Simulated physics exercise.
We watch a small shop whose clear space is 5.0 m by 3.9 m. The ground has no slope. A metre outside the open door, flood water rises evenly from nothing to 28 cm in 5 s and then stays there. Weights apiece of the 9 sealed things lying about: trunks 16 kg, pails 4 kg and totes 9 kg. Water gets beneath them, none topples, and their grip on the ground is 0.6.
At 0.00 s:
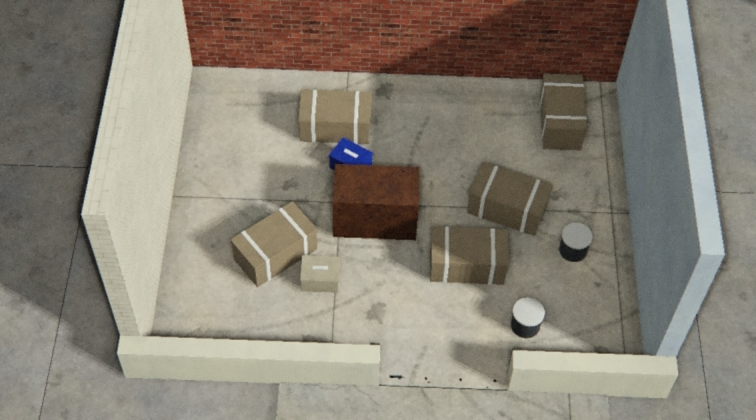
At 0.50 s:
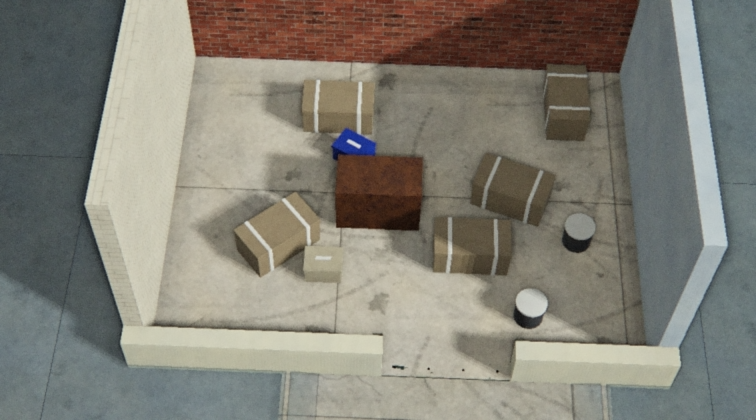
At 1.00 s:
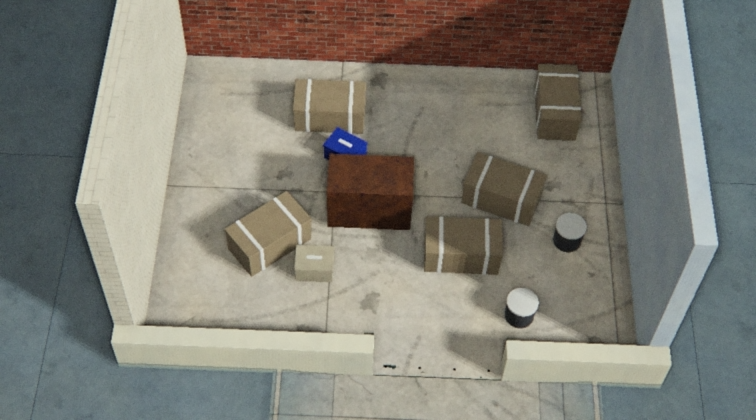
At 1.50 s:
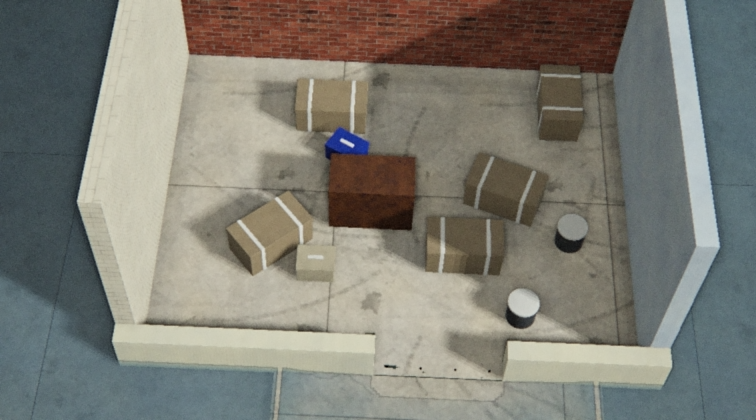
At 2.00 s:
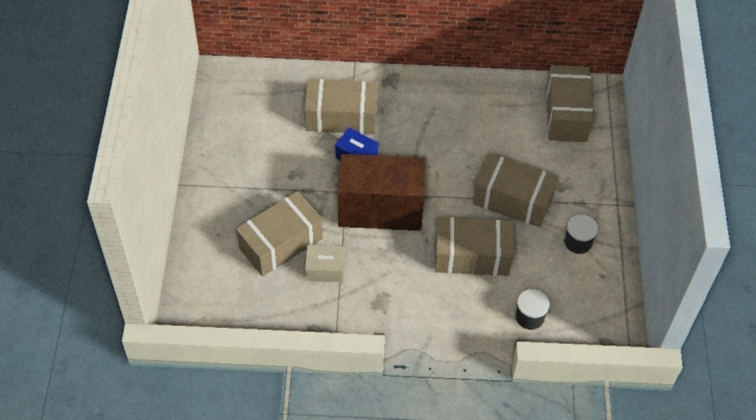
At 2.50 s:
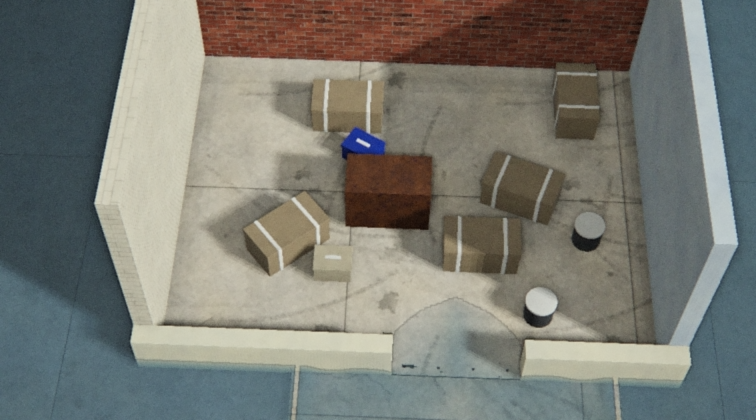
The clip shows boxes and two pails standing still in a brick-backed enclosure, seen from above, as bluish water covers the ground outside, then enters through the front opening and spreads in a rounded patch across the nearby floor.
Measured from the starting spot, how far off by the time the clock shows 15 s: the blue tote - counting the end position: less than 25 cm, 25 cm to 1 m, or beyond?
Blue tote slides a little.
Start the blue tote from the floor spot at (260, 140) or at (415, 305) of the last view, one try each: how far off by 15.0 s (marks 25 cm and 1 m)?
In that order: It gets carried off; it moves a short way.
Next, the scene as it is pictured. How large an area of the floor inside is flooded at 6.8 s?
Some 17 m2.
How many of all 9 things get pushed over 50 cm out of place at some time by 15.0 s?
I count 8.
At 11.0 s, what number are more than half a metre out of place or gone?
5 of them.
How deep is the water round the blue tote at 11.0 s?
About 6 cm.
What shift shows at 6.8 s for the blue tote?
Roughly 0 cm by then.
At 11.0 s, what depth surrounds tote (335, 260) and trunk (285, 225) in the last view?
Roughly 6 and 13 cm.
After 3.5 s the blue tote is near (363, 143), 0.0 m from its start, aground; 0 afloat.
After 6.8 s the blue tote is near (363, 143), 0.0 m from its start, aground; 3 afloat.
After 11.0 s the blue tote is near (363, 144), 0.0 m from its start, aground; 7 afloat.
After 15.0 s the blue tote is near (377, 112), 0.4 m from its start, afloat; 9 afloat.
